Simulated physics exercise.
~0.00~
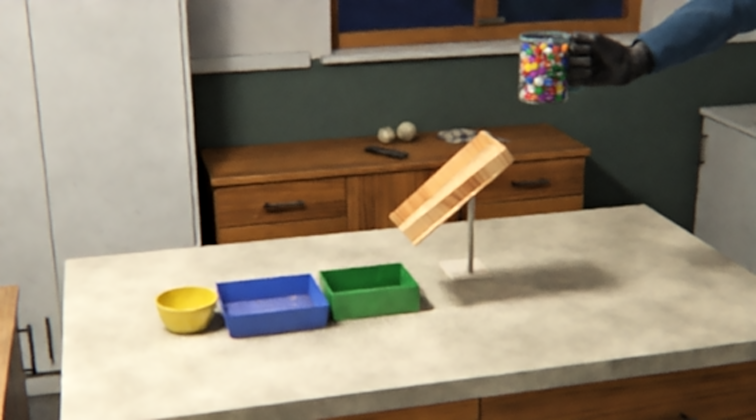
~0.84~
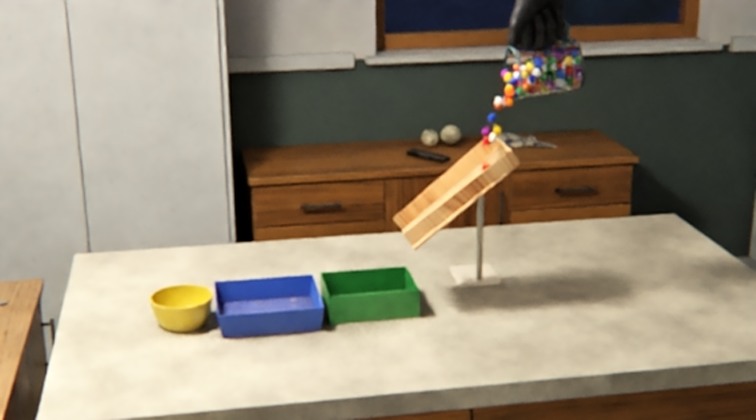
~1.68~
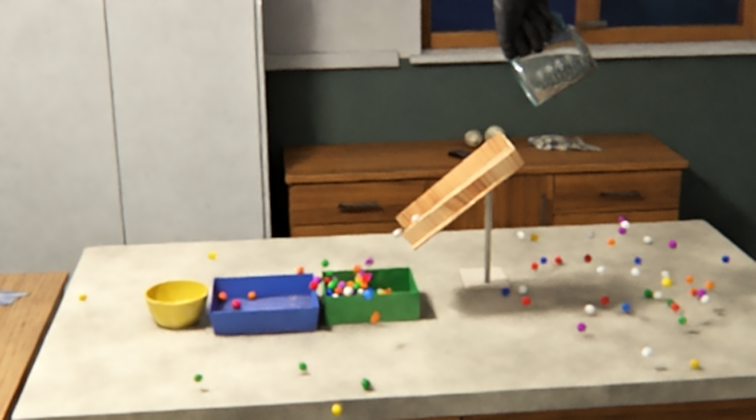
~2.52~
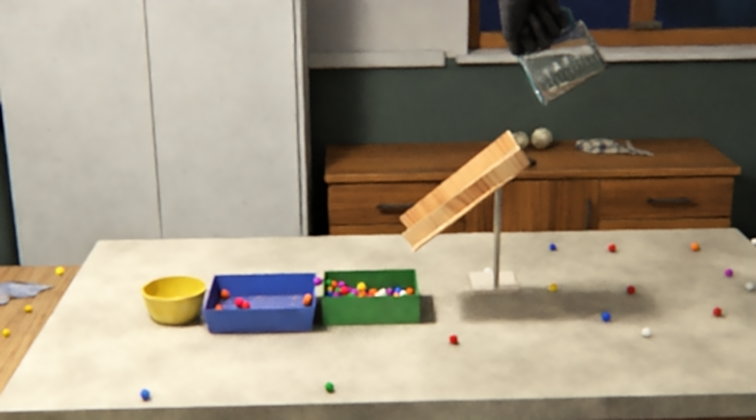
A gloved hand tips marbles onto a fixed slope, and most land in the green tin or scatter outside.
